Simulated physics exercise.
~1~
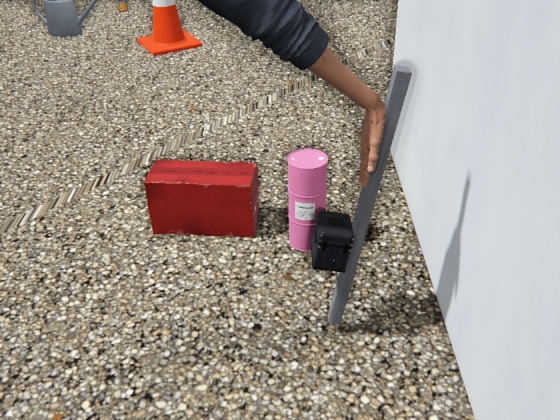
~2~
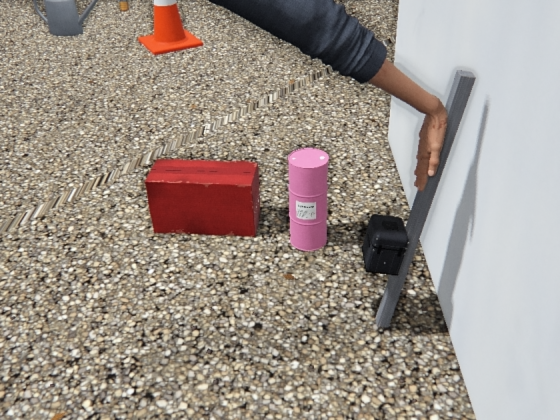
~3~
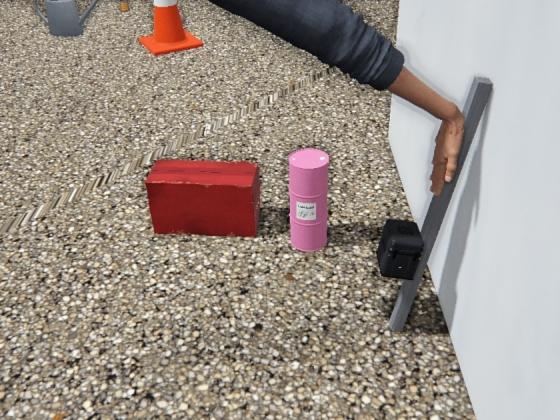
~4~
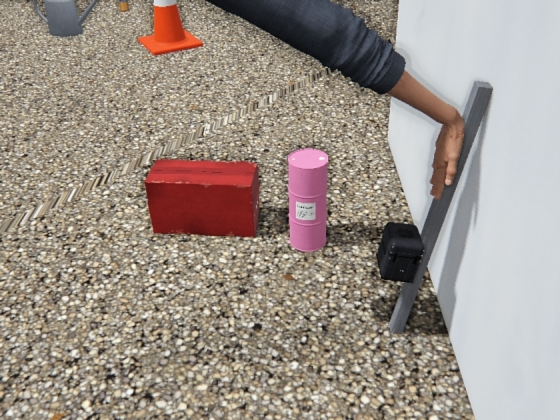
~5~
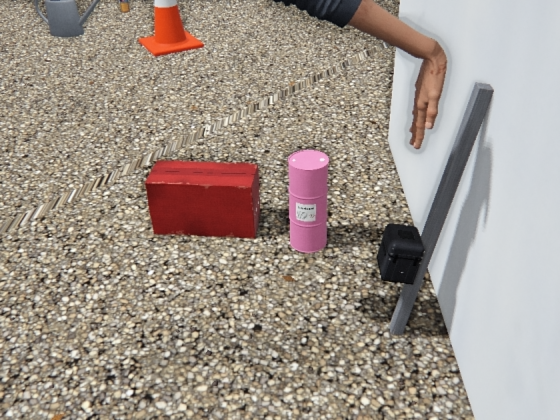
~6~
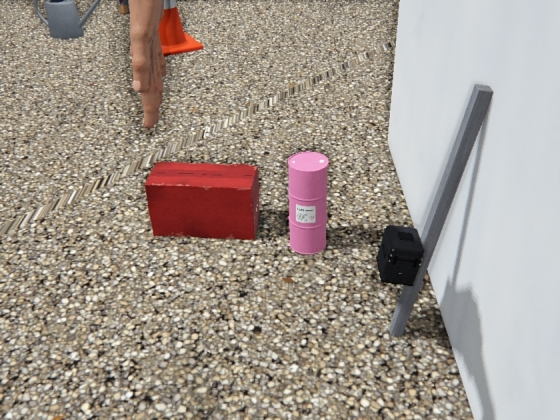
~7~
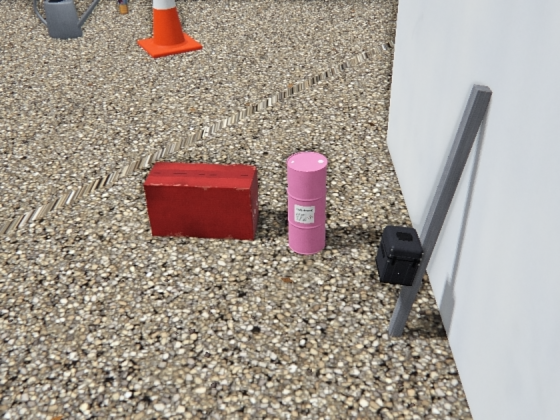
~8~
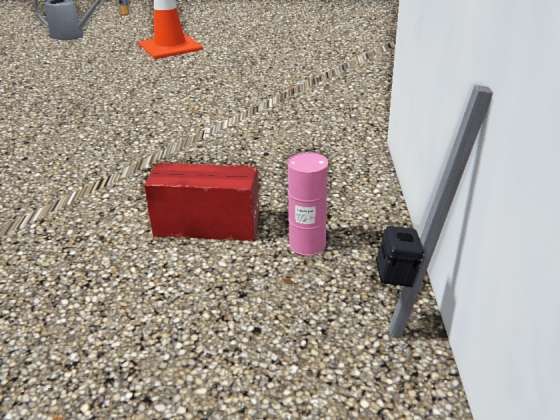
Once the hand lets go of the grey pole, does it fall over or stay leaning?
It stays leaning by the pale wall after the hand lets go and draws away.
On pebbled ground beside a pale wall, a hand moves a leaning grey pole right, then withdraws, leaving it standing.
